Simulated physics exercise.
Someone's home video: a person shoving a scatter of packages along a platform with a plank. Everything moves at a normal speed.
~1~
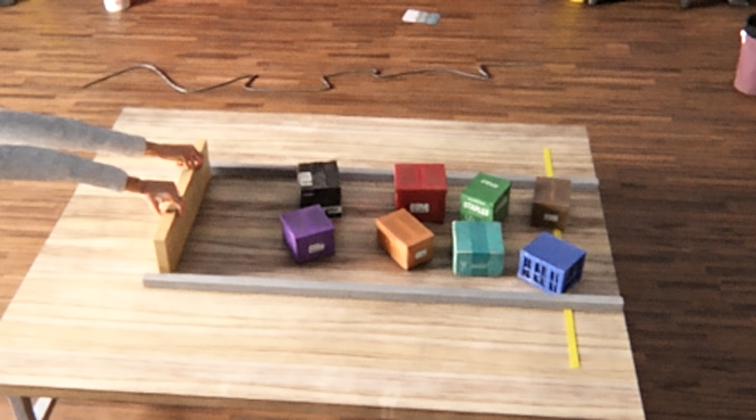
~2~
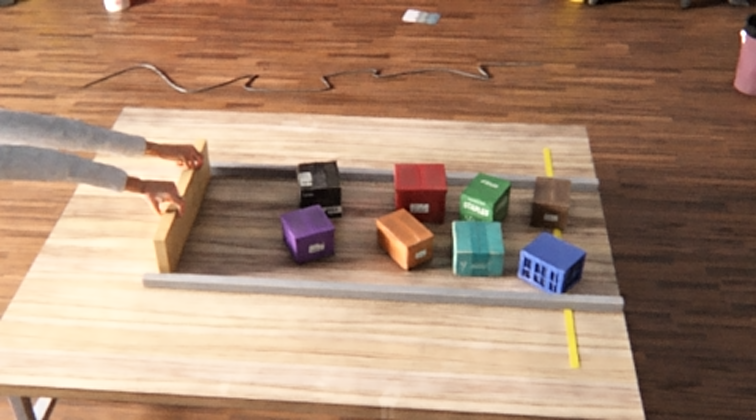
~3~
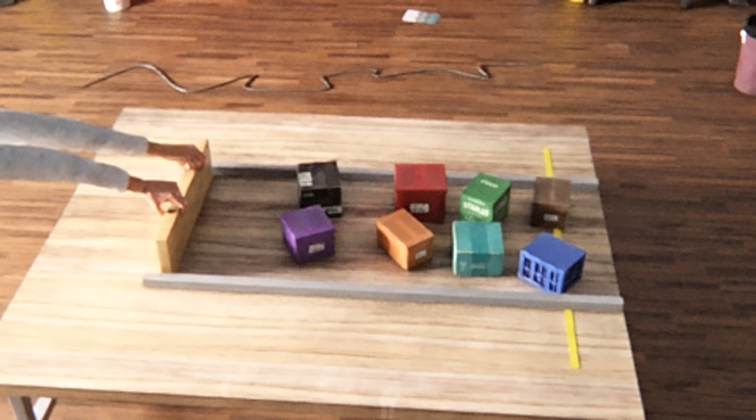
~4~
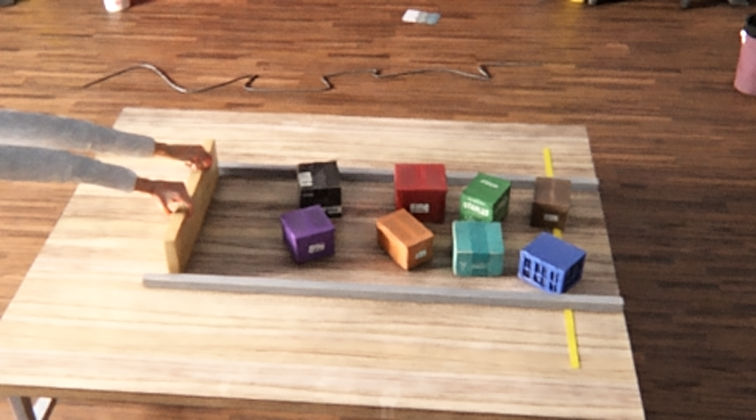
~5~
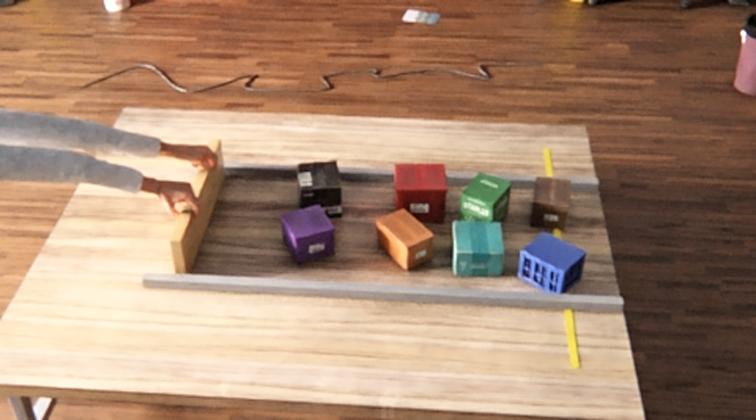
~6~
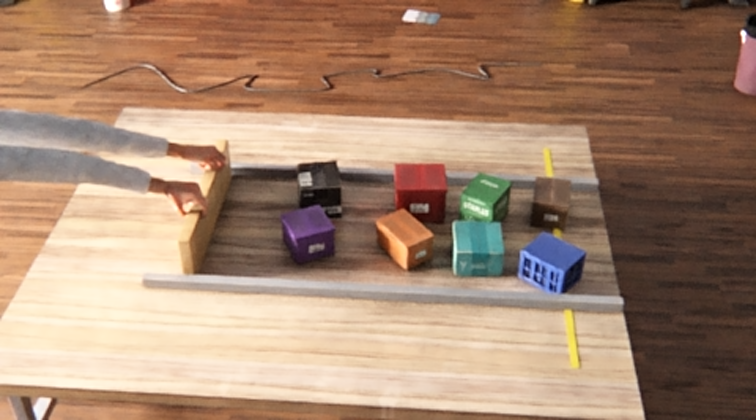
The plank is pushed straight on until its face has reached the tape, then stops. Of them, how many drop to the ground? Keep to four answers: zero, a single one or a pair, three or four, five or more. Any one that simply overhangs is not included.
The push is going to send five or more over the edge.
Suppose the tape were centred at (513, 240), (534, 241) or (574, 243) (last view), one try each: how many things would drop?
The counts would be 4, 4 and 6.
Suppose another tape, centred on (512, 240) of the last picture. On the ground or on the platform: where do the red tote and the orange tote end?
The red tote stays put and the orange tote stays put.
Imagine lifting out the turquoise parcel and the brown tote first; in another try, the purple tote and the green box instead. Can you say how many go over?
You'd see 4 fallen, and 4 in the other try.
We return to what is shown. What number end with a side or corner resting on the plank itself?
At rest, 2 are in contact.
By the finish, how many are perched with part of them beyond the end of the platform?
Answer: 0.
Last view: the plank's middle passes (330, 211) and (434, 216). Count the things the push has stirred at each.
I make it 2 at the first spot and 8 at the other.
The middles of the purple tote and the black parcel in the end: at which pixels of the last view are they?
(585, 254) and (578, 204).
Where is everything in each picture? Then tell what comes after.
In the first frame, brown tote (551, 203); blue crate (552, 264); green box (485, 204); plank (185, 205); tape (559, 242).
In the second frame, blue crate (552, 265); orange tote (405, 240).
In the third frame, green box (485, 204); plank (187, 205).
In the fourth frame, brown tote (551, 203); black parcel (319, 190).
In the fifth frame, blue crate (552, 265); turquoise parcel (477, 249).
In the sixth frame, brown tote (551, 203); blue crate (552, 265); green box (485, 204); plank (207, 206); tape (559, 242).
Soon after, none off yet; brown tote at rest near (551, 203); blue crate at rest near (552, 265); green box at rest near (485, 204).
In the end, the number that fall off is five or more; gone, orange tote, red tote, turquoise parcel, green box, blue crate and brown tote.
